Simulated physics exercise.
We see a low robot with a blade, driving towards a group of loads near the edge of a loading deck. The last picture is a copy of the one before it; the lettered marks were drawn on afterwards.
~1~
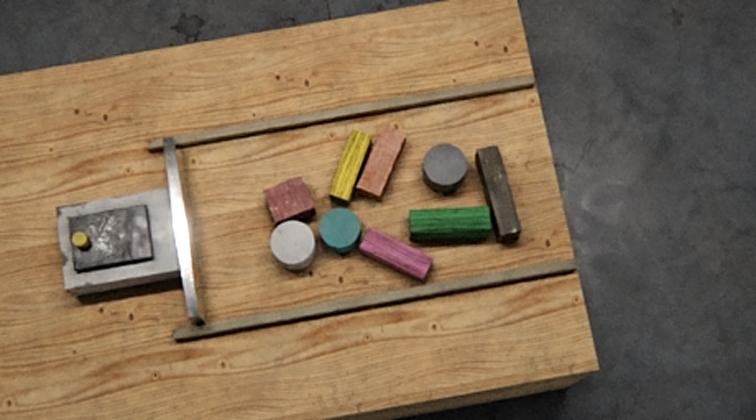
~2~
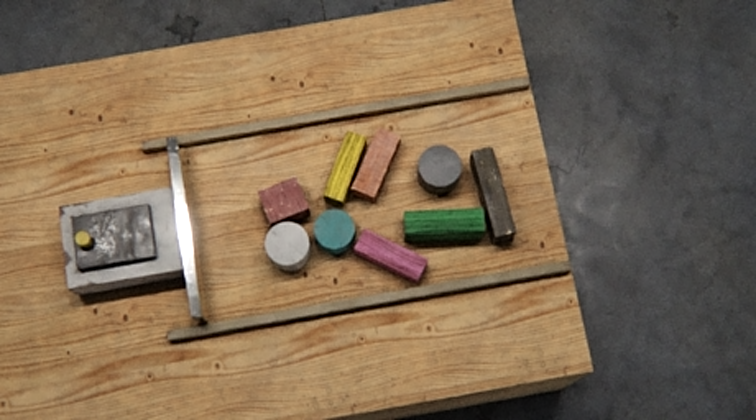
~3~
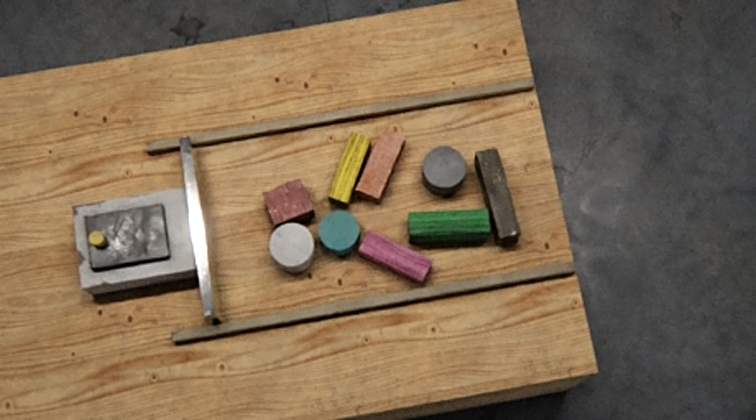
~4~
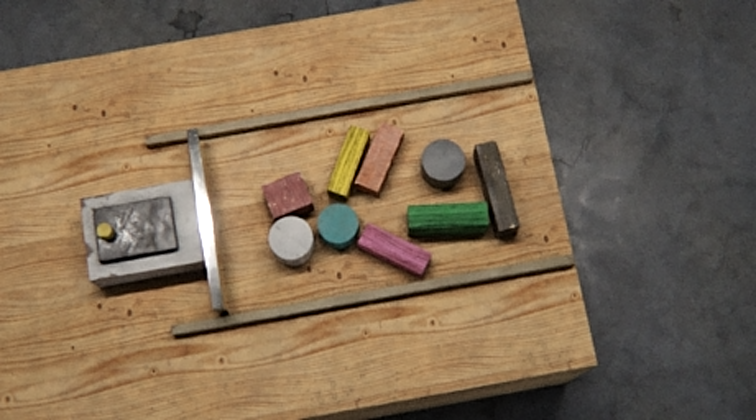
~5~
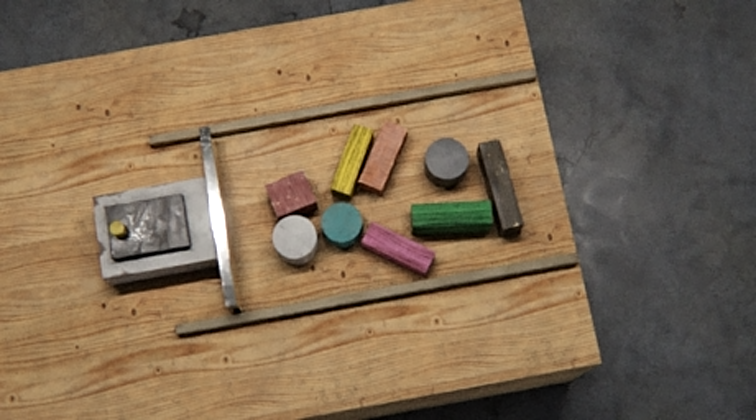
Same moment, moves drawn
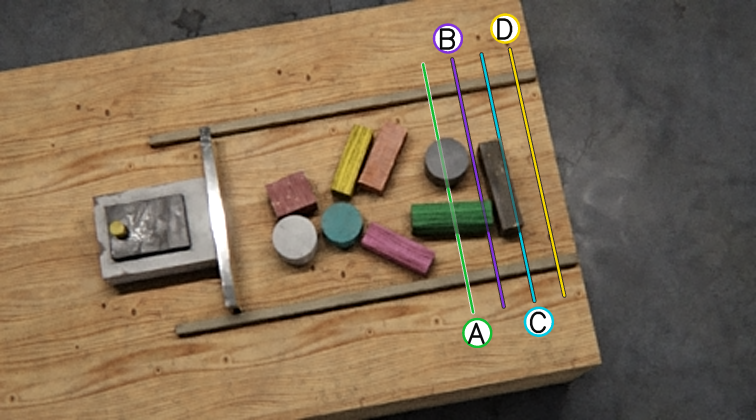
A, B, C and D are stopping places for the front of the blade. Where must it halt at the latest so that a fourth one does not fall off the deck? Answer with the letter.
At B, and not beyond.
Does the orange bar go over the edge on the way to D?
By then, yes.
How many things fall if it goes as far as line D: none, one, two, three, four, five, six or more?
Six or more.
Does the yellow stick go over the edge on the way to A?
By then, no.
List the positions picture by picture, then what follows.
In the first frame, pink stick (396, 255); yellow stick (350, 168); green stick (449, 224).
In the second frame, robot (120, 236); black bar (492, 195).
In the third frame, robot (134, 236); orange bar (381, 166).
In the fourth frame, robot (142, 228); turquoise canister (339, 226).
In the fifth frame, robot (154, 226); pink stick (398, 250); yellow stick (352, 163); green stick (451, 218).
On the marked copy, A at (447, 185); B at (477, 180); C at (507, 174); D at (536, 169).
Following B. Soon after the start, robot (248, 209); pink stick (413, 246); yellow stick (362, 150).
Later, robot (342, 192); black bar (538, 172); green stick (525, 232).
In the end, robot (413, 180); black bar over the edge; green stick over the edge; three fallen.
As for the rest, A is within the limit but short; C drops four; D drops nine.
